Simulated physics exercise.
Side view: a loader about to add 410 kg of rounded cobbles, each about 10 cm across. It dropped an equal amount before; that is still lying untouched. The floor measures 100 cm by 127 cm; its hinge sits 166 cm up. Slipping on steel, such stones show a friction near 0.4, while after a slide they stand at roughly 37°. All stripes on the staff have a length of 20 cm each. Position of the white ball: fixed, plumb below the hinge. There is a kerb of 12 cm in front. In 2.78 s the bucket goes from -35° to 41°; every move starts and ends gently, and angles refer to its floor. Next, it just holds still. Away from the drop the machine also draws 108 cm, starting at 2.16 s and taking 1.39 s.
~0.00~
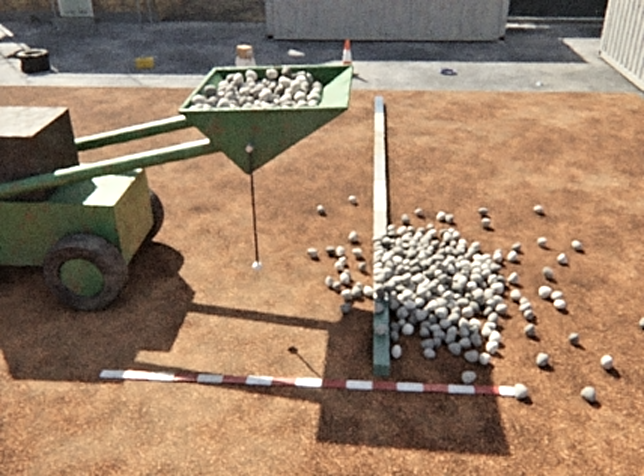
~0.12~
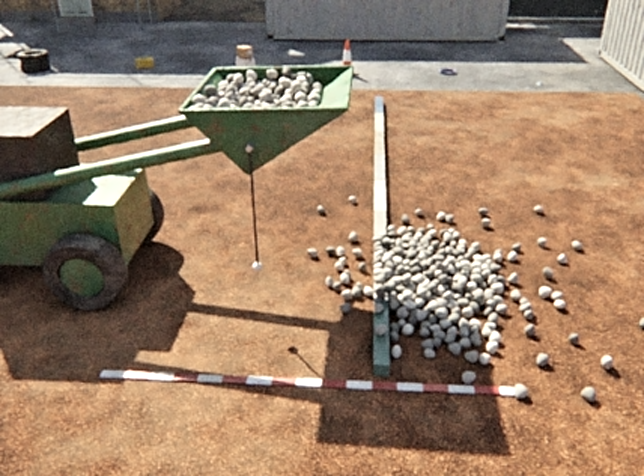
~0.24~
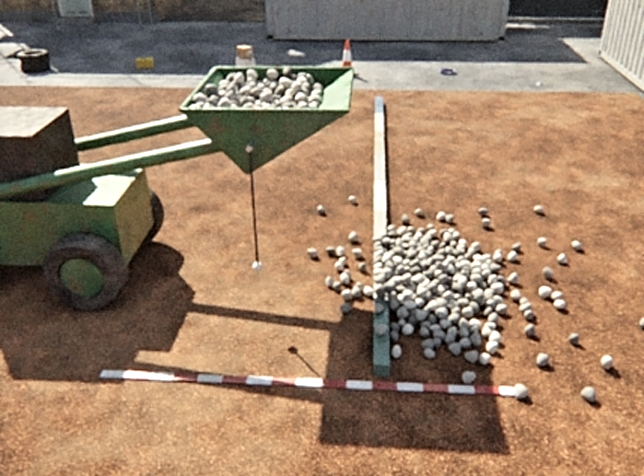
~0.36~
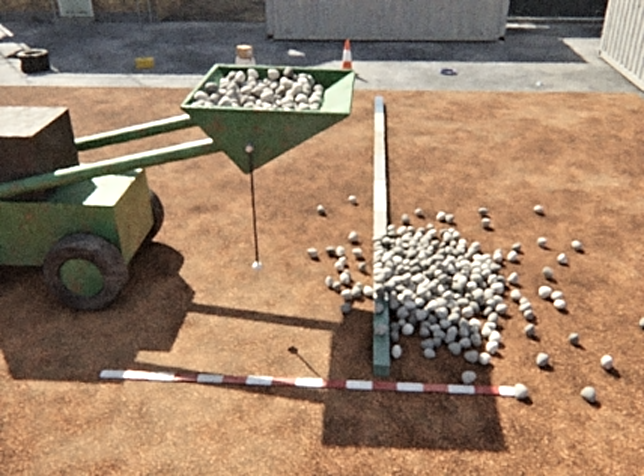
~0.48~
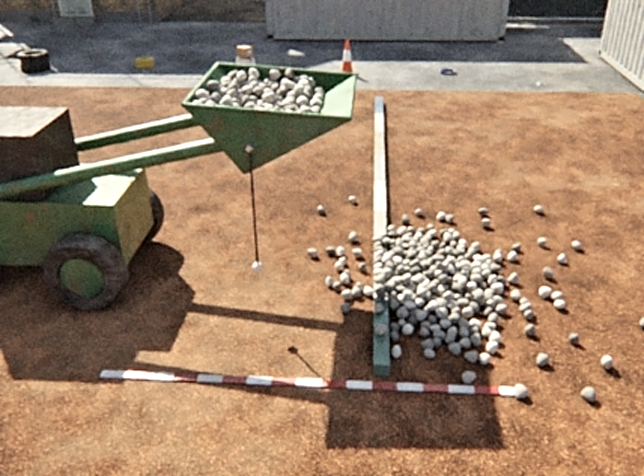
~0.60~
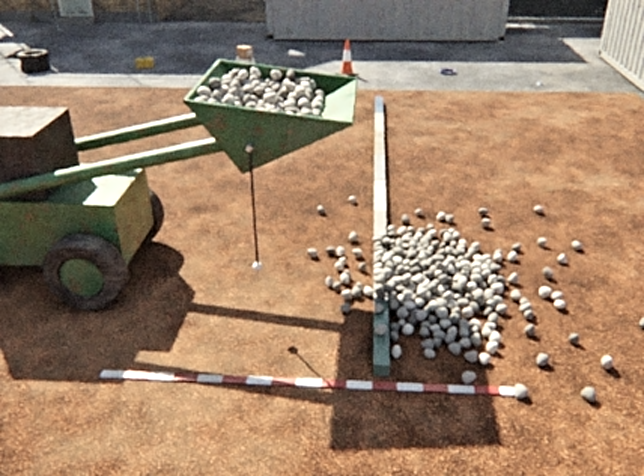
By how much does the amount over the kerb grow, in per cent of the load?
About 15 per cent.
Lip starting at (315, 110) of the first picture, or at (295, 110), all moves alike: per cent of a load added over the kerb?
I'd say close to 0 per cent for one and close to 0 per cent for the other, in that order.
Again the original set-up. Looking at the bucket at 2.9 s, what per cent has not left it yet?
Held: Around 0 % of the load.
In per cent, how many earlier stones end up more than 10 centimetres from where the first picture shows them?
Estimate: 5 %, roughly.
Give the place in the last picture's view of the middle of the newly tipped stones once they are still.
Near (351, 271).
After 2.1 s the floor is at 29°; in per cent of one load, 95 in the bucket, 15 on this side of the kerb, 89 over the kerb; the foremost stones are at (569, 272).
After 2.9 s the floor is at 41°; in per cent of one load, 0 in the bucket, 97 on this side of the kerb, 103 over the kerb; the foremost stones are at (569, 272).
After 4.0 s the floor is at 41°; in per cent of one load, 0 in the bucket, 95 on this side of the kerb, 104 over the kerb; the foremost stones are at (569, 272).
After 6.8 s the floor is at 41°; in per cent of one load, 0 in the bucket, 95 on this side of the kerb, 104 over the kerb; the foremost stones are at (569, 272). Net gain over the kerb, 15.
